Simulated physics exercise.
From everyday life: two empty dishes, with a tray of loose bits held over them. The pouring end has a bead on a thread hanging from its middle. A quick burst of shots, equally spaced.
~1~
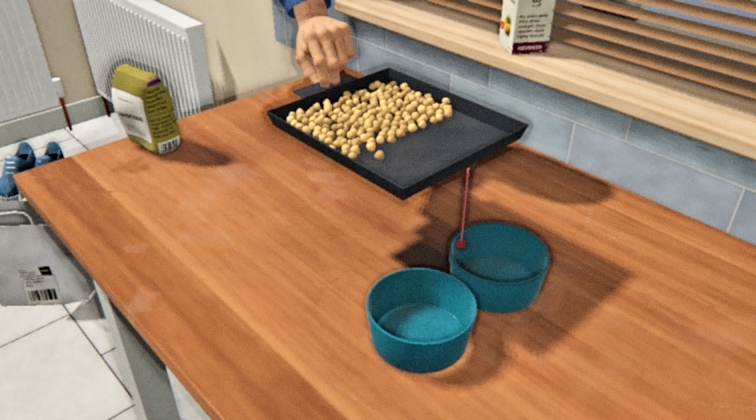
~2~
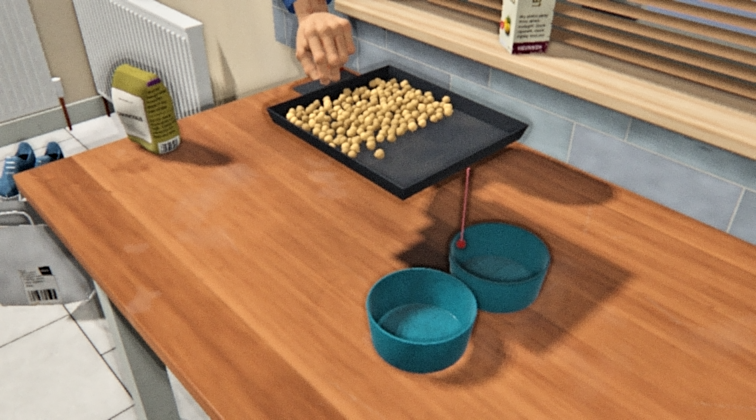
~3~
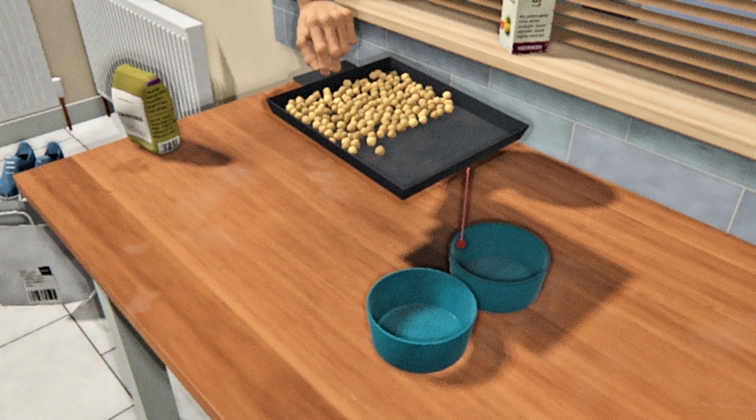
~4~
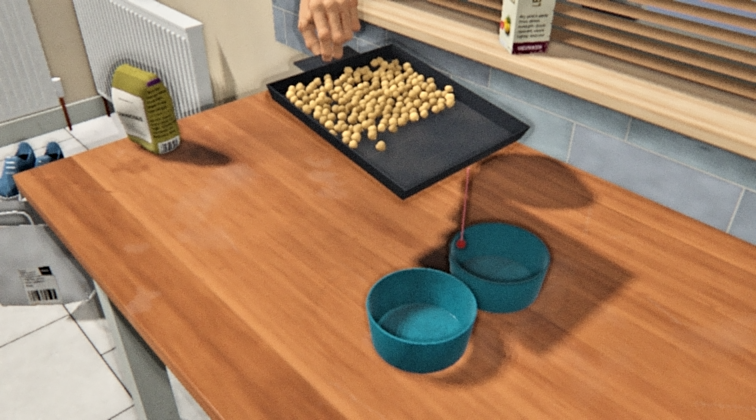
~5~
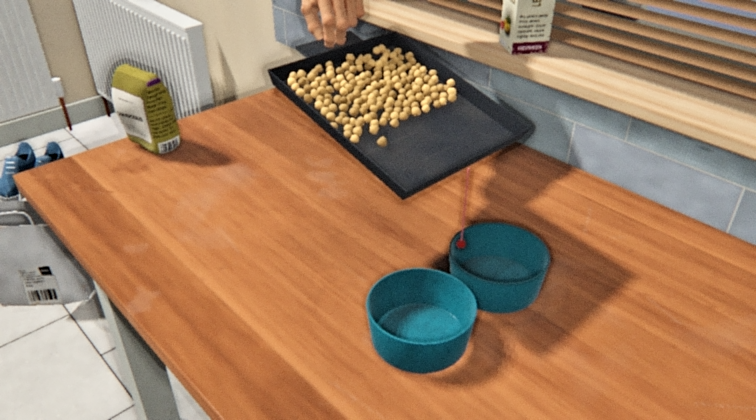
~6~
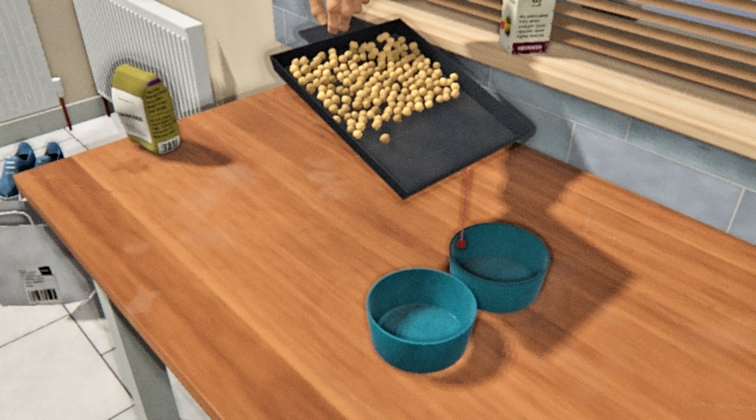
On a wooden kitchen table, a hand gradually raising the back of a dark tray of chickpeas above two empty teal dishes.
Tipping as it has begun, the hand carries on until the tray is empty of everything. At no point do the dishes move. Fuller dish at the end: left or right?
Right.
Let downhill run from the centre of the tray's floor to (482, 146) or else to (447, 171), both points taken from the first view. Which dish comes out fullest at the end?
The first try: The dish on the right. The second: The left one.
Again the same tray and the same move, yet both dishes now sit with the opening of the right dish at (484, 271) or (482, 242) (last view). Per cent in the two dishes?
The first yields 60 per cent and the second 40 per cent.
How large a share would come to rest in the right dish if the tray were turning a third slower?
I'd put it at some 50 per cent.
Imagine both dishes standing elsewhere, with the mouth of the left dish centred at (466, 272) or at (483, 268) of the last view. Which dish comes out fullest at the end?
First place: The leftmost dish. Second place: The leftmost dish.
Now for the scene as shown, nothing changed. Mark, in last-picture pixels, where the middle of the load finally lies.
Roughly pixel (499, 297).
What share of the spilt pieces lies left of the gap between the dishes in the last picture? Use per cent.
Estimate: Roughly 0 %.
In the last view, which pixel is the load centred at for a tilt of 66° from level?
The load is centred near (471, 154).
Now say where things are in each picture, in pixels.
In the first picture, corners of the pouring end (404, 185) and (522, 124), level; middle of the load (375, 112), dried chickpeas; left dish (461, 347); right dish (537, 289); bead on its thread (461, 244).
In the second picture, corners of the pouring end (404, 185) and (522, 124), level; middle of the load (375, 110).
In the third picture, corners of the pouring end (405, 185) and (523, 125), tipped barely, level across its low end; middle of the load (376, 103).
In the fourth picture, corners of the pouring end (406, 185) and (524, 126), tipped a little, level across its low end; middle of the load (377, 94).
In the fifth picture, corners of the pouring end (407, 186) and (525, 127), tipped a little, level across its low end; middle of the load (379, 85).
In the sixth picture, corners of the pouring end (408, 187) and (526, 127), tipped clearly, level across its low end; middle of the load (382, 78); left dish (461, 347); right dish (537, 289).
Just after the last frame, tray tipped steeply; the larger part on the tray; just a few in the left dish; just a few in the right dish; just a few outside both; about a tenth in the air.
A moment on, tray tipped past a quarter turn; roughly half on the tray; about a tenth in the left dish; about a tenth in the right dish; about a tenth outside both; roughly a quarter in the air.
Further on, tray tipped past a quarter turn; roughly a quarter in the left dish; roughly half in the right dish; roughly a quarter outside both.
When it is over, tray tipped past a quarter turn; roughly a quarter in the left dish; roughly half in the right dish; roughly a quarter outside both.
